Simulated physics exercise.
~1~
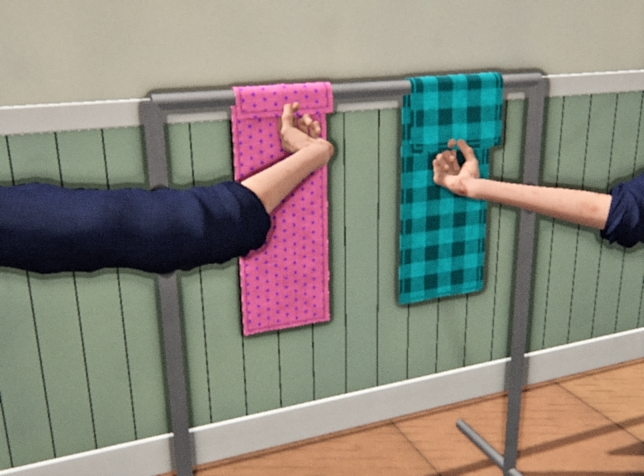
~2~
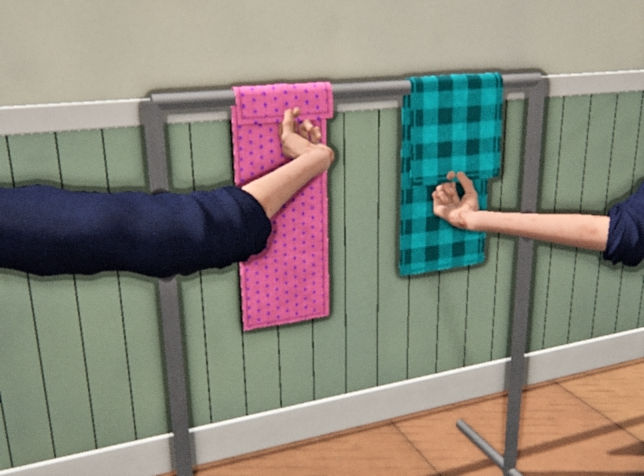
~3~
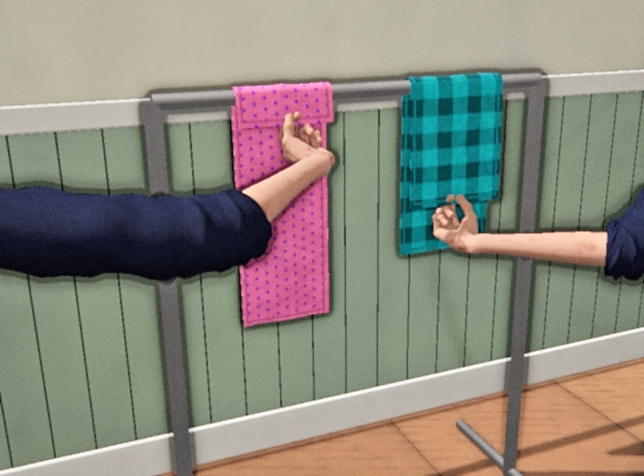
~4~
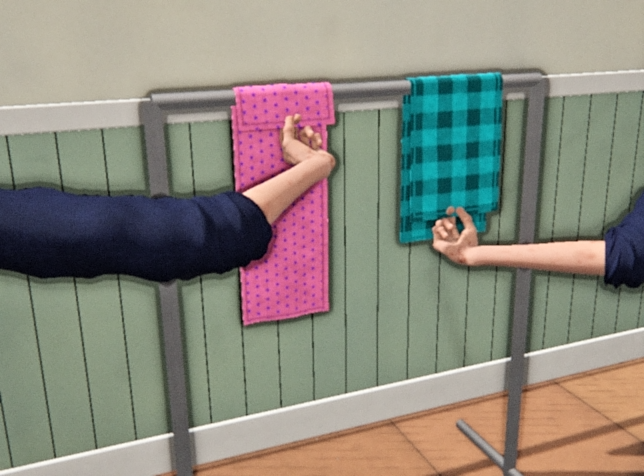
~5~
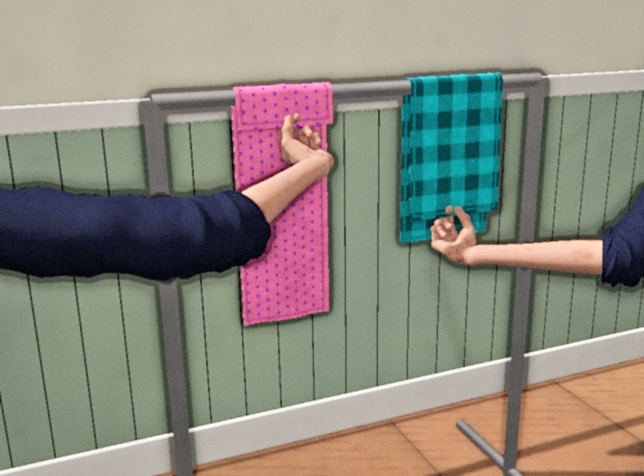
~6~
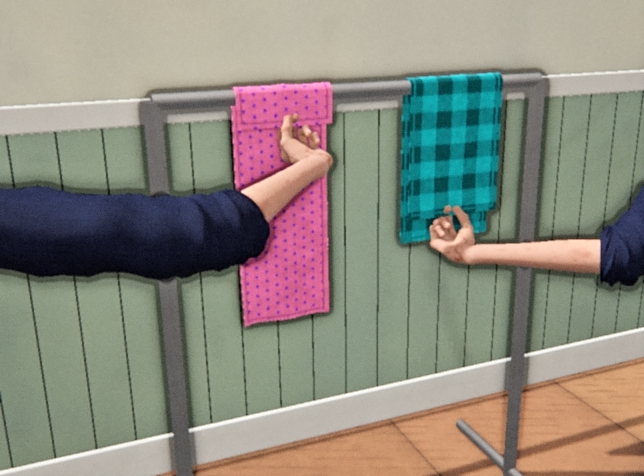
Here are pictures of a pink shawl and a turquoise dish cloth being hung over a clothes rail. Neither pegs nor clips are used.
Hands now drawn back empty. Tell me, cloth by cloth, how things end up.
Outcome: The pink shawl does not stay up. The turquoise dish cloth never falls.
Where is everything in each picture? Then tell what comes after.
Shawl front hem (310, 107), back hem (308, 318); dish cloth front hem (435, 146), back hem (421, 295), in the first frame.
Shawl front hem (310, 113); dish cloth front hem (434, 178), in the second frame.
Shawl front hem (311, 116); dish cloth front hem (434, 201), in the third frame.
Shawl front hem (311, 118); dish cloth front hem (434, 213), in the fourth frame.
Shawl front hem (310, 118); dish cloth front hem (433, 213), in the fifth frame.
Shawl front hem (310, 118), back hem (307, 309), front far shorter than the back; dish cloth front hem (431, 212), back hem (423, 234), front almost as long as the back, in the sixth frame.
Then, 0.42 s on from there, shawl clear of the rail and dropping near (288, 372); dish cloth as it was left.
Then, 0.76 s on from there, shawl in a heap on the floor; dish cloth as it was left.
In the end, shawl in a heap on the floor; dish cloth as it was left. The pink shawl is pulled off by its long side and the turquoise dish cloth stays on.
